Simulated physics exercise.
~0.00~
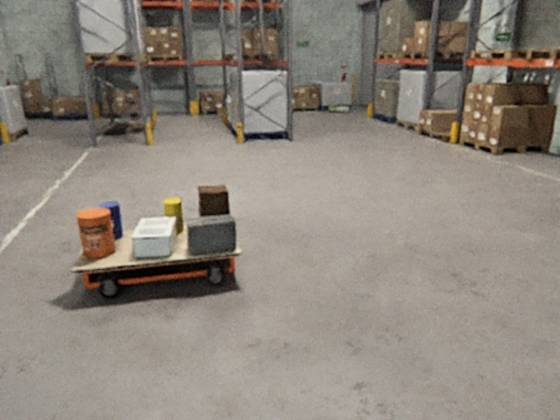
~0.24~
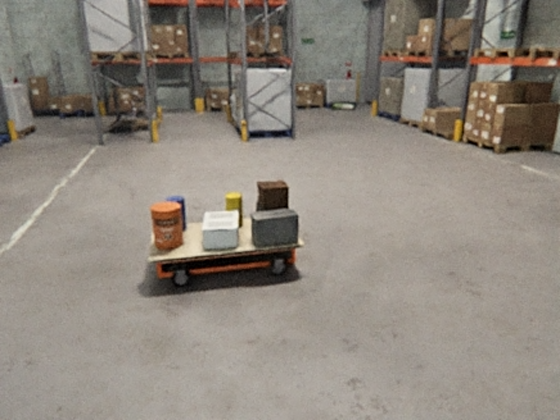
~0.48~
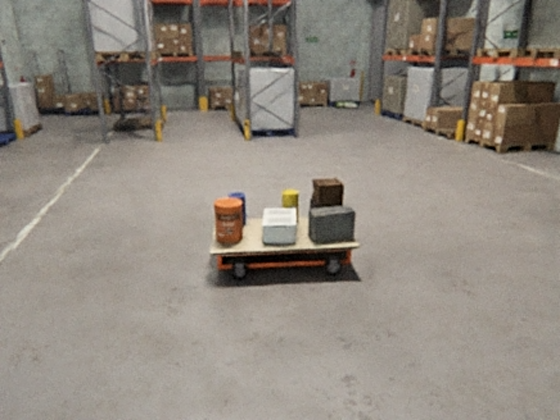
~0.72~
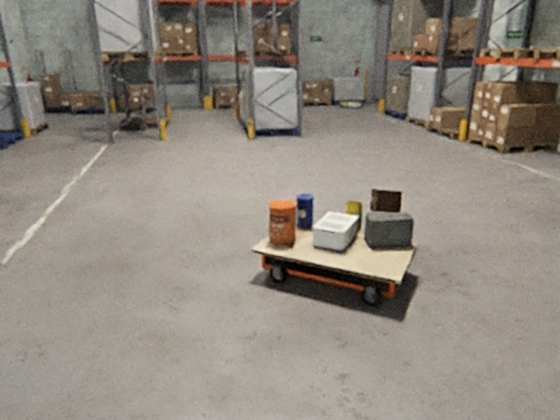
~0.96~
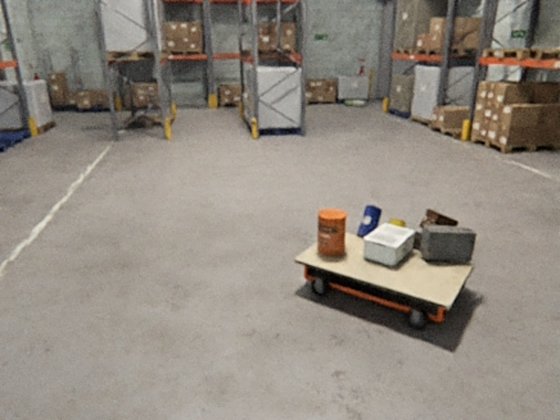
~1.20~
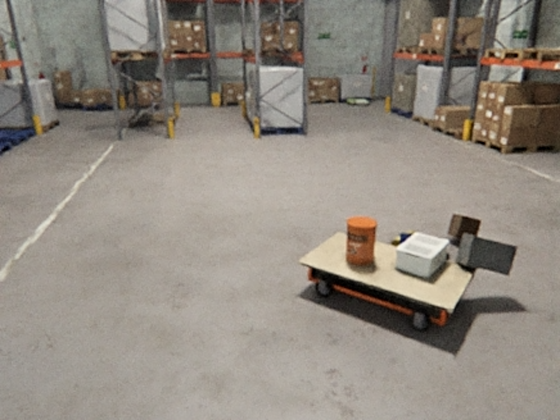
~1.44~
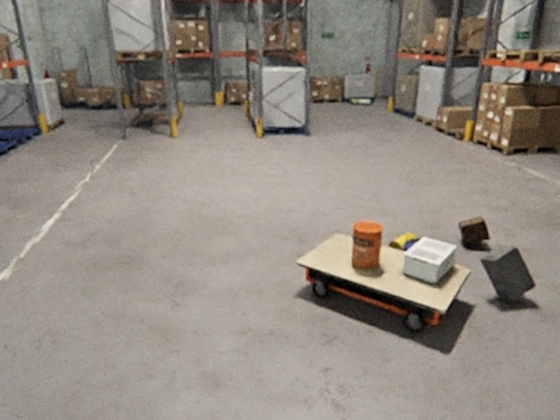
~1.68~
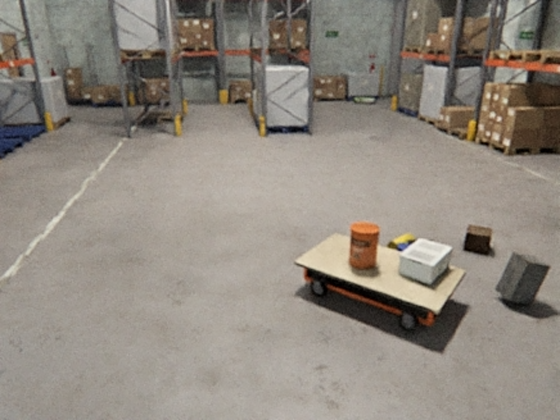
A low orange cart rolled rightward across a warehouse floor and turned toward the viewer, its load sliding until the grey box, brown box and blue and yellow canisters went off the deck. It stopped with the orange pail and white tote still aboard.
